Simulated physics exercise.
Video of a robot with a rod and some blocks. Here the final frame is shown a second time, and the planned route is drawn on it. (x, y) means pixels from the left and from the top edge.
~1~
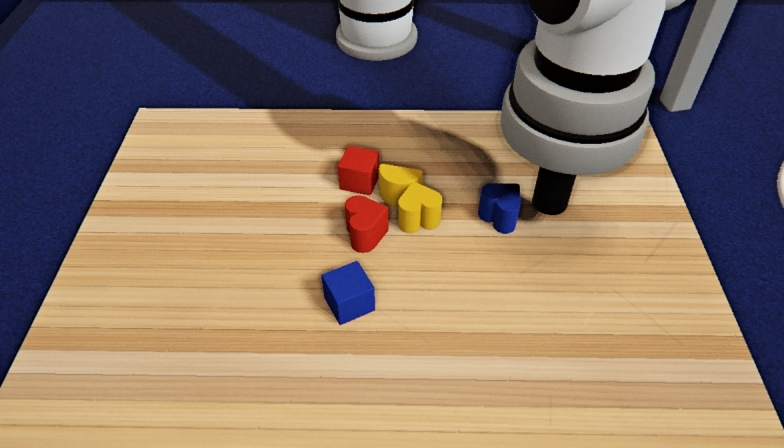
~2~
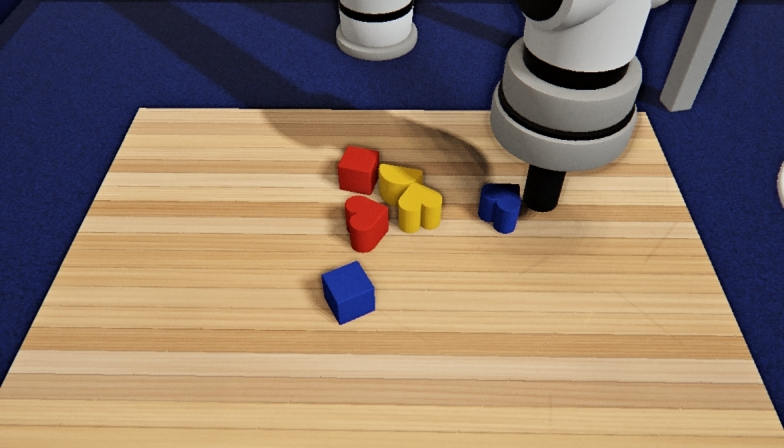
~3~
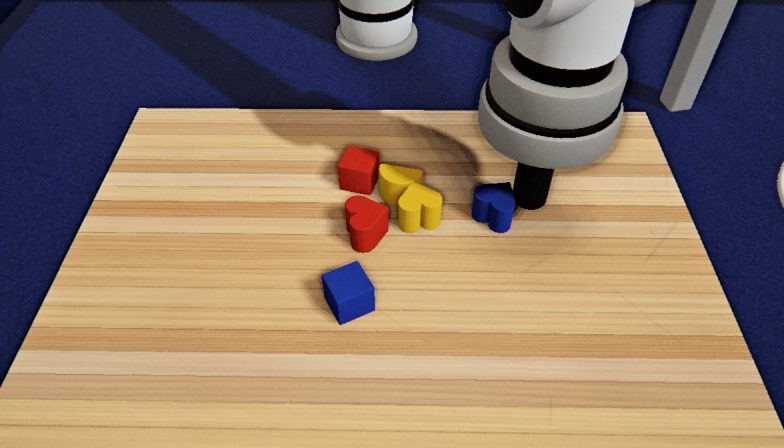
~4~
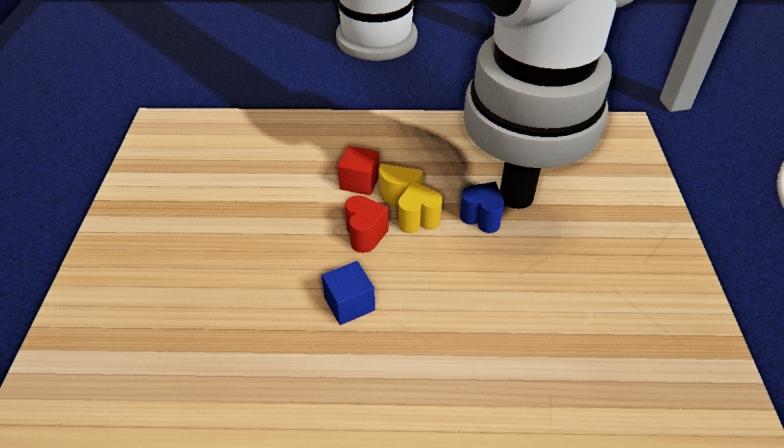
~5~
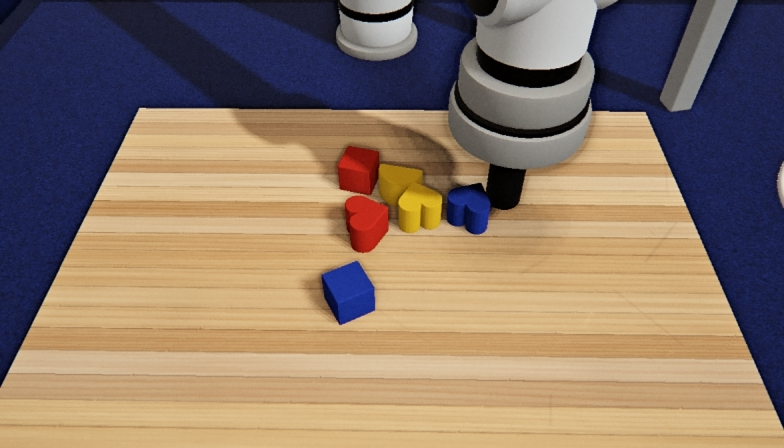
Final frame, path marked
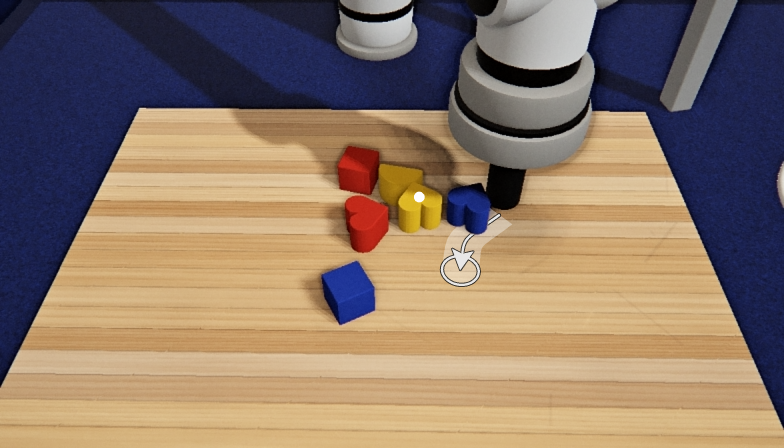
A robot arm with a black rod pushes the blue heart block left across the table.
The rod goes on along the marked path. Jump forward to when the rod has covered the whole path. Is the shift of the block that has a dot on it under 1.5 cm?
No, it doesn't check out.
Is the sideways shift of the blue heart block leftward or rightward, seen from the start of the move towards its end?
Off to the right side.
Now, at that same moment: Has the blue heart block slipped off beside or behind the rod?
Yes, that is what happens.
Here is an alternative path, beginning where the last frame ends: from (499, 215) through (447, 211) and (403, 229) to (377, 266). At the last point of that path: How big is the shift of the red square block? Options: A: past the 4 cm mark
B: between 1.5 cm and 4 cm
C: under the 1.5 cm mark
Answer: C.
The drawn path runs from (499, 215) over (479, 229) and (463, 247) to (460, 270); the dot is on the yellow heart block.
What follows on the original path. Halfway along, rod (471, 220); red heart block (357, 212); yellow heart block (397, 198), turned 40° clockwise; blue heart block (437, 214), turned 20° clockwise.
At the end, rod (462, 254); red heart block (356, 212); yellow D-shaped block not moved; yellow heart block (395, 199), turned 55° clockwise; blue heart block (431, 219), turned 25° clockwise.
